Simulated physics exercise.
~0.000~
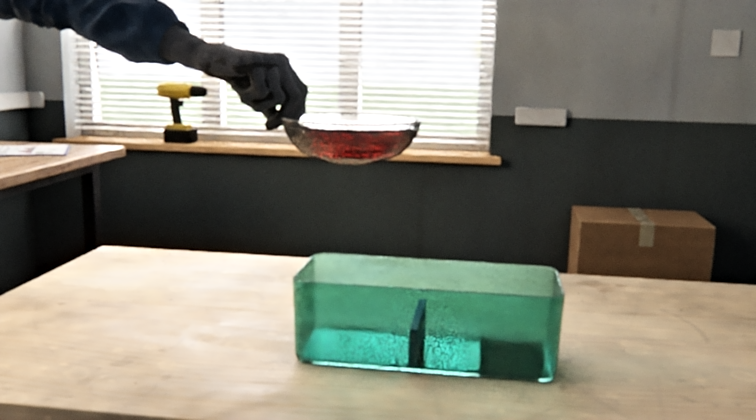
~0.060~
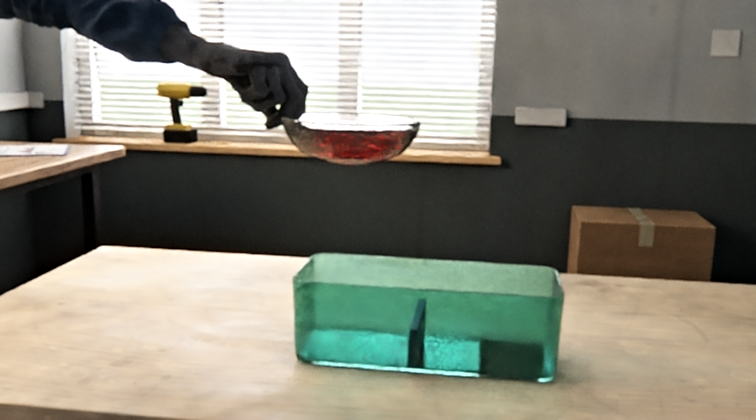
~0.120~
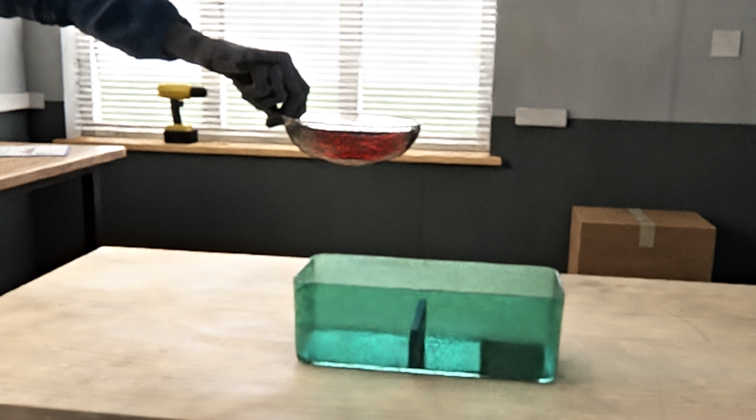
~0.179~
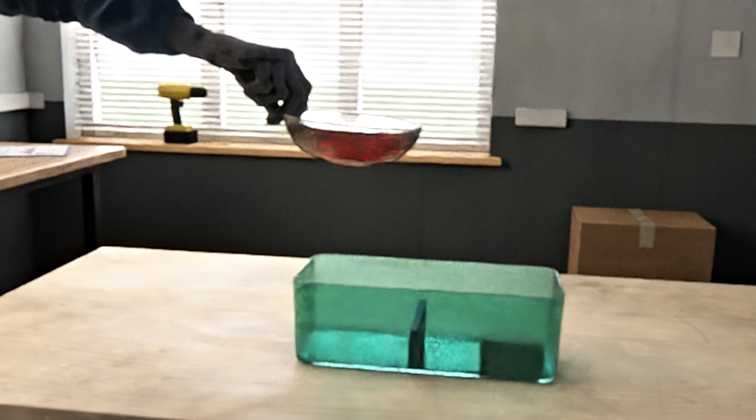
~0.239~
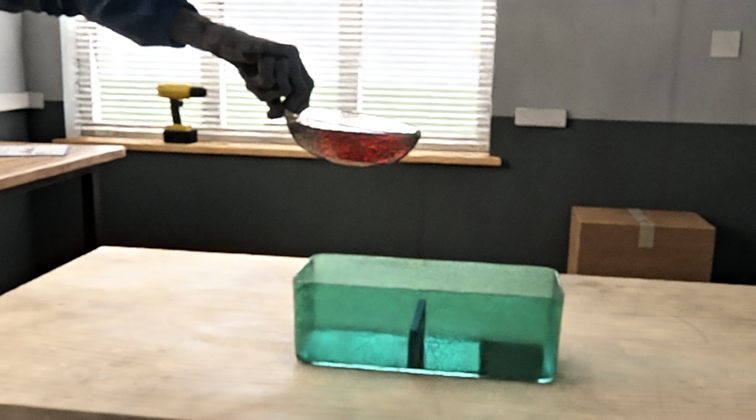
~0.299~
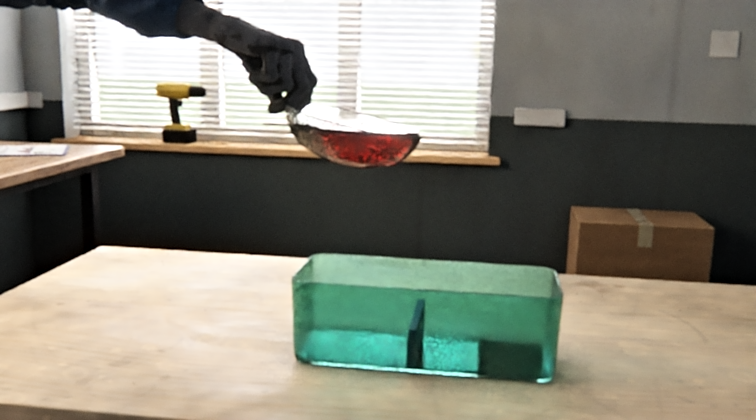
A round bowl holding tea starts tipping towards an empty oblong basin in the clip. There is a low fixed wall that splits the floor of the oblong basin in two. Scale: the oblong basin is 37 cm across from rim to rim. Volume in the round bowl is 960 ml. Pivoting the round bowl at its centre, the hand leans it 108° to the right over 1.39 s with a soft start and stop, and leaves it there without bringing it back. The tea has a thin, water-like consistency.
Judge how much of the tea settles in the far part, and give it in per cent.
Some 85 per cent settles in the far part.
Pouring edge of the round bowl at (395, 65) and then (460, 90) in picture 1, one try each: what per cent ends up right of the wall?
75 per cent first, 90 per cent second.
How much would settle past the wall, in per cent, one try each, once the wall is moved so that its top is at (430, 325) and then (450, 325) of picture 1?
Around 70 and 65 percent, in that order.
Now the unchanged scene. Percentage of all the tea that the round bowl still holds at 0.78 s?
20 %.
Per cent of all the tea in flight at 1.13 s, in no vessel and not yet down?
Near 1 per cent, I'd say.
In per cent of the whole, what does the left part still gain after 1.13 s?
That works out to roughly 1 per cent of the whole.
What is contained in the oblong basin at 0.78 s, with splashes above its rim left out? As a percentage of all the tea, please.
I reckon close to 36 percent of it.
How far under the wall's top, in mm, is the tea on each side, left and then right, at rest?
For the left, around 52 mm; for the right, around 26 mm.
By 0.78 s the tilt is 64° and 19 per cent is still to pour, 0 is left of the wall and 35 right of it.
By 1.13 s the tilt is 99° and 0 per cent is still to pour, 9 is left of the wall and 85 right of it.
By 1.49 s the tilt is 108° and 0 per cent is still to pour, 10 is left of the wall and 85 right of it.
By 1.89 s the tilt is 108° and 0 per cent is still to pour, 10 is left of the wall and 85 right of it.
At rest 10 per cent lies left of the wall, 85 right of it and 5 outside.
